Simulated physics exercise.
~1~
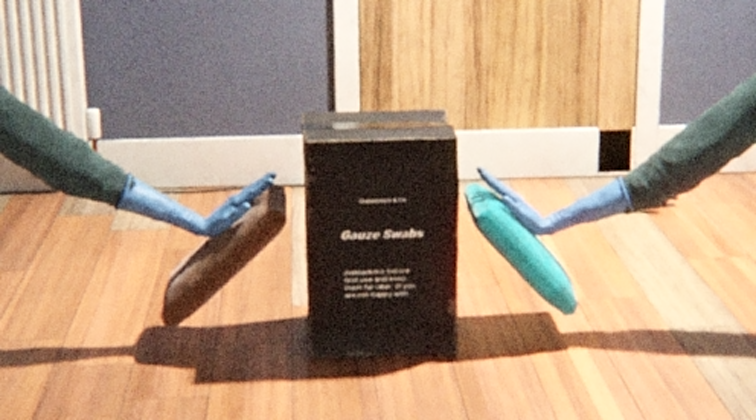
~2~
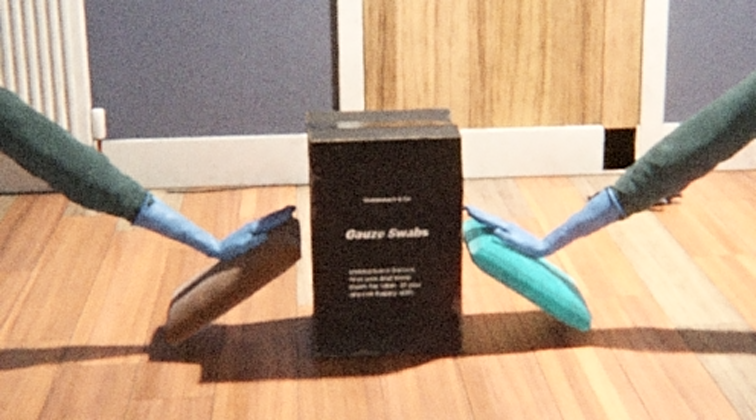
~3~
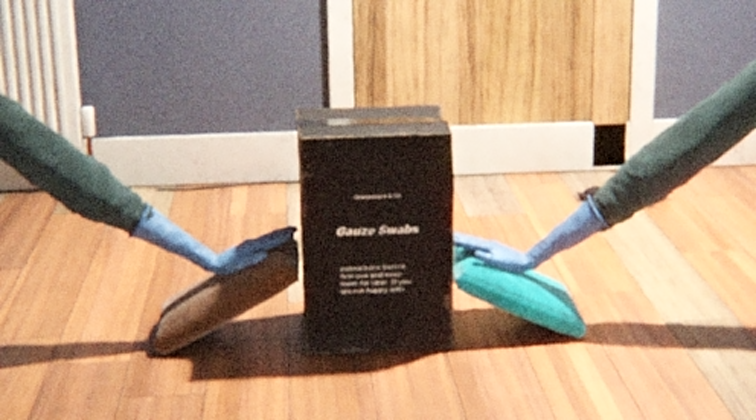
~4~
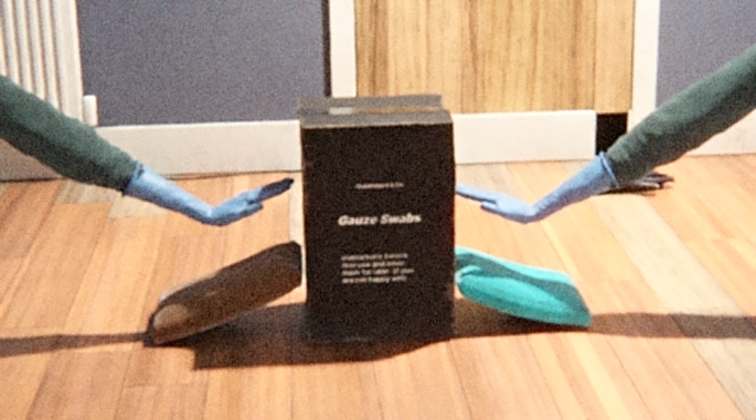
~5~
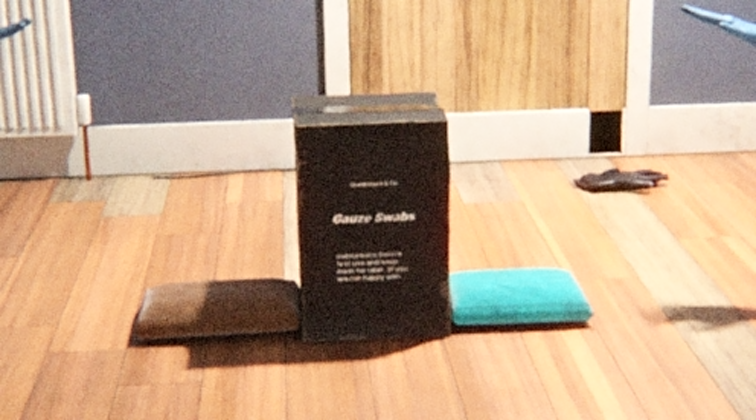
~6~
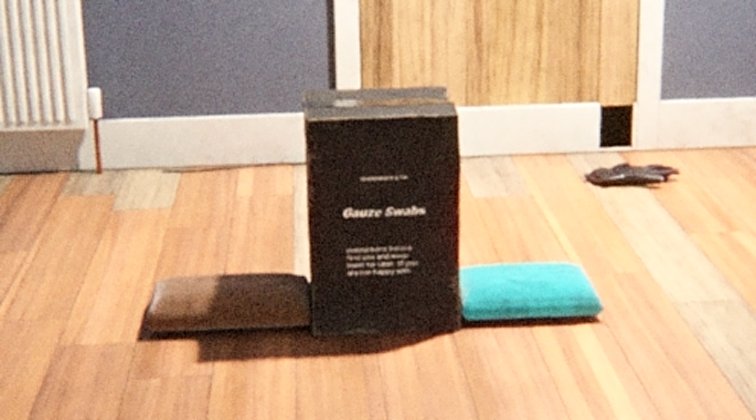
Brown and turquoise soft bags, released by gloved hands beside a black box, slump flat.
